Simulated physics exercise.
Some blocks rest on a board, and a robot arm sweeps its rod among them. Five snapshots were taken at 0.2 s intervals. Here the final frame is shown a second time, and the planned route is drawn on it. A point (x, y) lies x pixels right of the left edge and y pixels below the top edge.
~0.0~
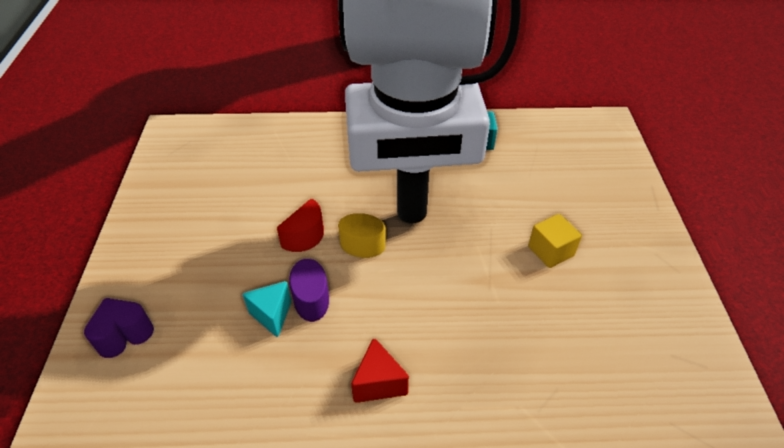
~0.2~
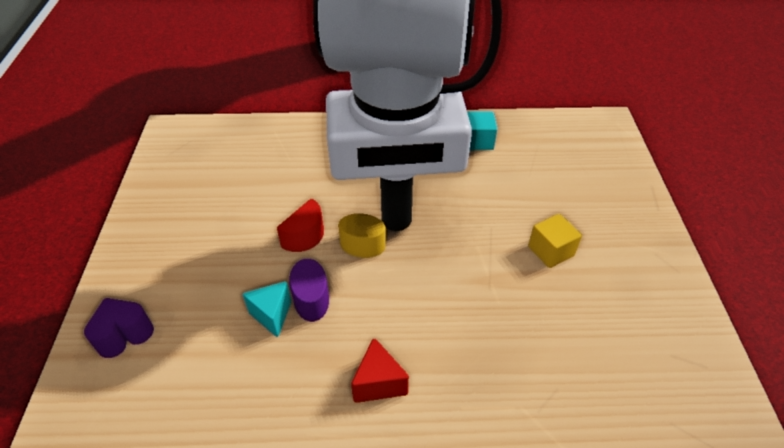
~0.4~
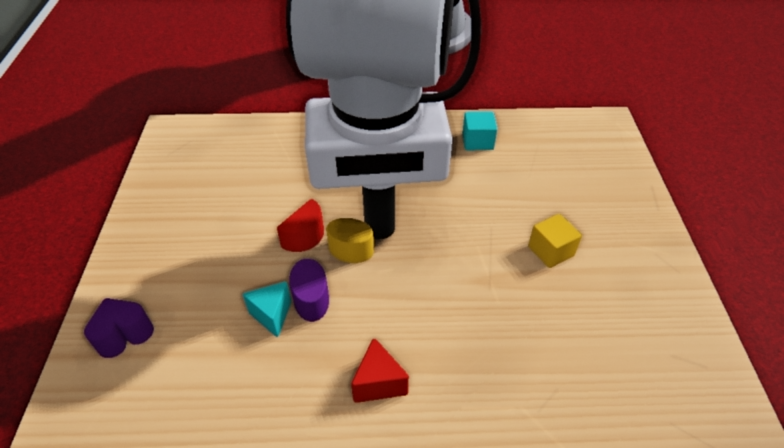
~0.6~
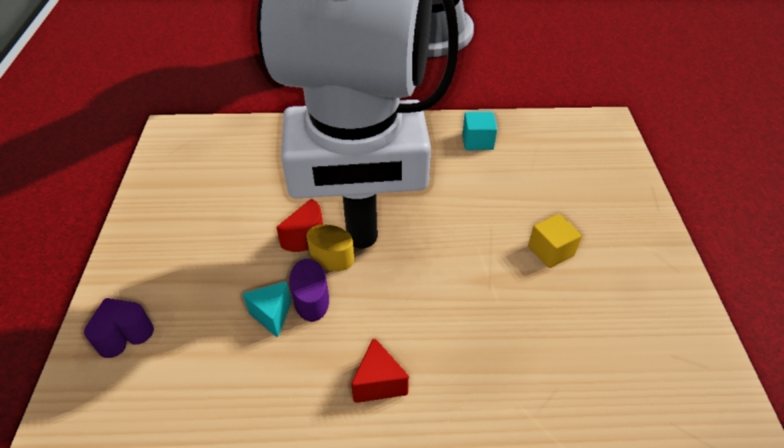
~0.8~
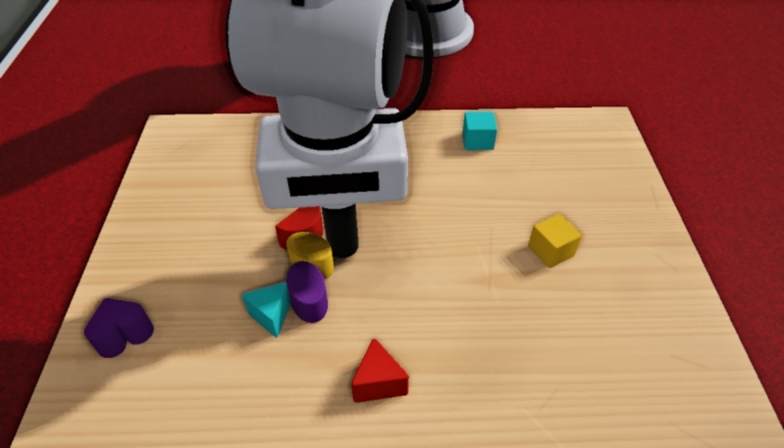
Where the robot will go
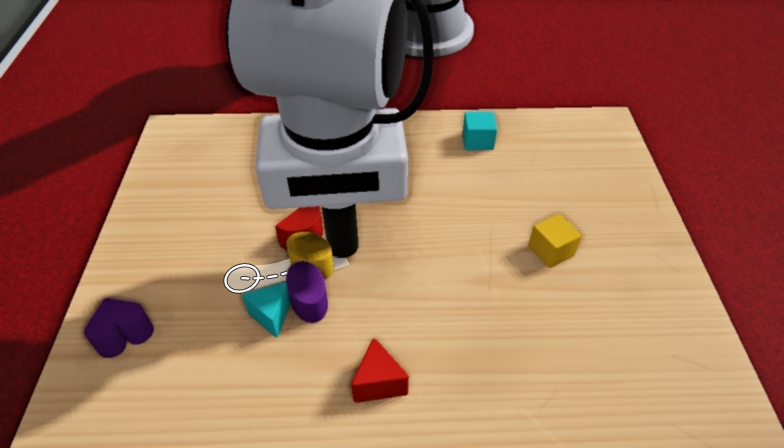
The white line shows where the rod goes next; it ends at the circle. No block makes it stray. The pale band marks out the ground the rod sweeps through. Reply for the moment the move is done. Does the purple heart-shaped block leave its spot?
No, I don't think so.
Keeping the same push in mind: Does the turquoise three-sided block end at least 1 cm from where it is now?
Yes, it checks out.
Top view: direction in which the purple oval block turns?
It twists anticlockwise.
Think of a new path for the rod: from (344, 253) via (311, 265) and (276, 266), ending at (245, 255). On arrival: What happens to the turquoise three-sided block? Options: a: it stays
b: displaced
I choose b.
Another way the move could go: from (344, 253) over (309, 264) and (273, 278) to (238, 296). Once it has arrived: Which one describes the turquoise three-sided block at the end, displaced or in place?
Moved away.
The drawn path runs from (344, 253) by way of (295, 270) to (242, 278).
On the path given first. One third of the way, rod at (309, 258); turquoise three-sided block at (252, 310), turned 25° clockwise; purple oval block at (295, 288), turned 55° anticlockwise; yellow oval block at (272, 258).
Two thirds of the way, rod at (274, 269); turquoise three-sided block at (252, 311), turned 25° clockwise; purple oval block at (294, 289), turned 55° anticlockwise; yellow oval block at (235, 271).
At the end, rod at (240, 272); purple heart-shaped block not moved; turquoise three-sided block at (252, 311), turned 25° clockwise; purple oval block at (294, 289), turned 55° anticlockwise; yellow oval block at (202, 279), turned 25° anticlockwise.
